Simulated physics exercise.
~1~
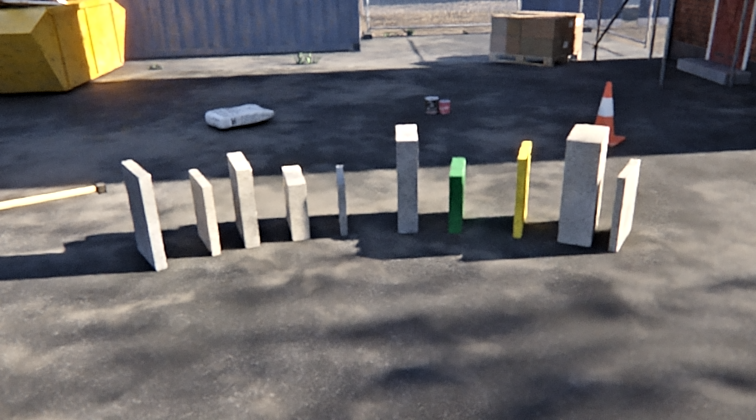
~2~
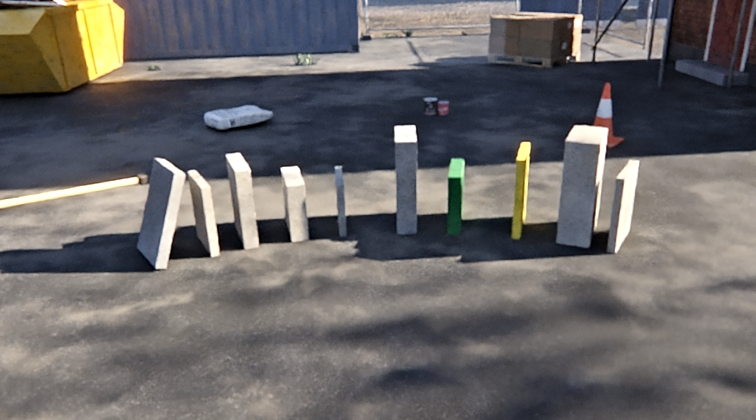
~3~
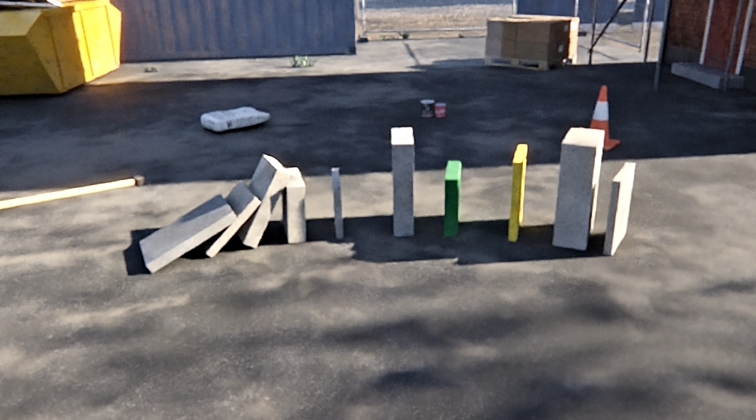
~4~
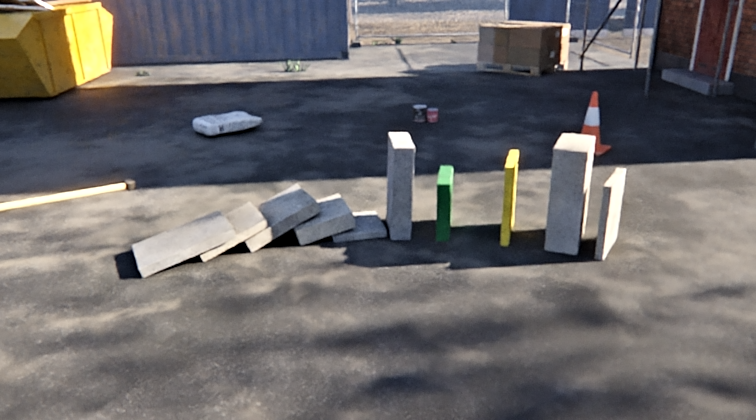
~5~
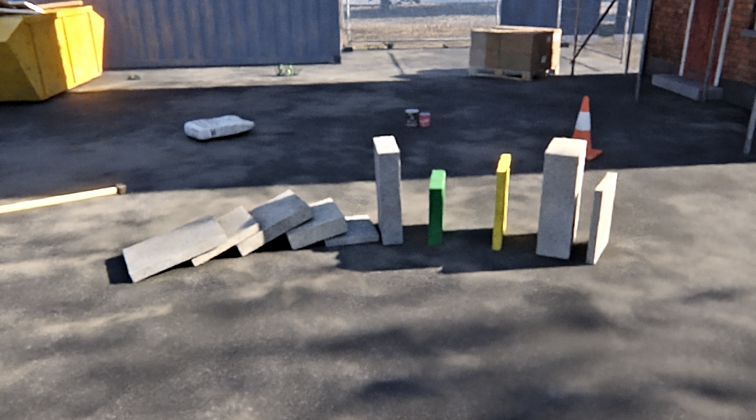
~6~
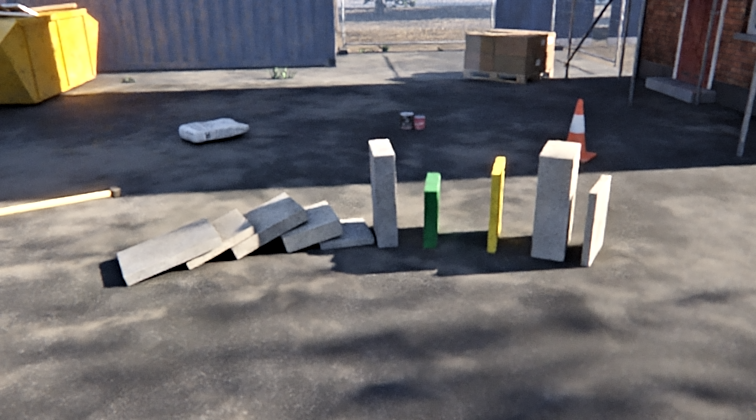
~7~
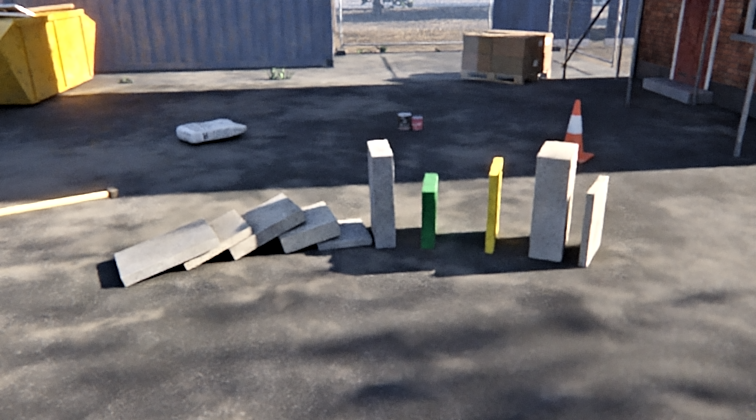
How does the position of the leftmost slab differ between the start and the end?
At the start the leftmost slab stands upright, and at the end it lies on its side.
In the video, a pole beside a curved row of upright paving slabs moves right as the leftmost slab tips over, toppling the next few in turn. The fall stops at a tall grey slab, which stays standing along with the green, yellow and remaining slabs.
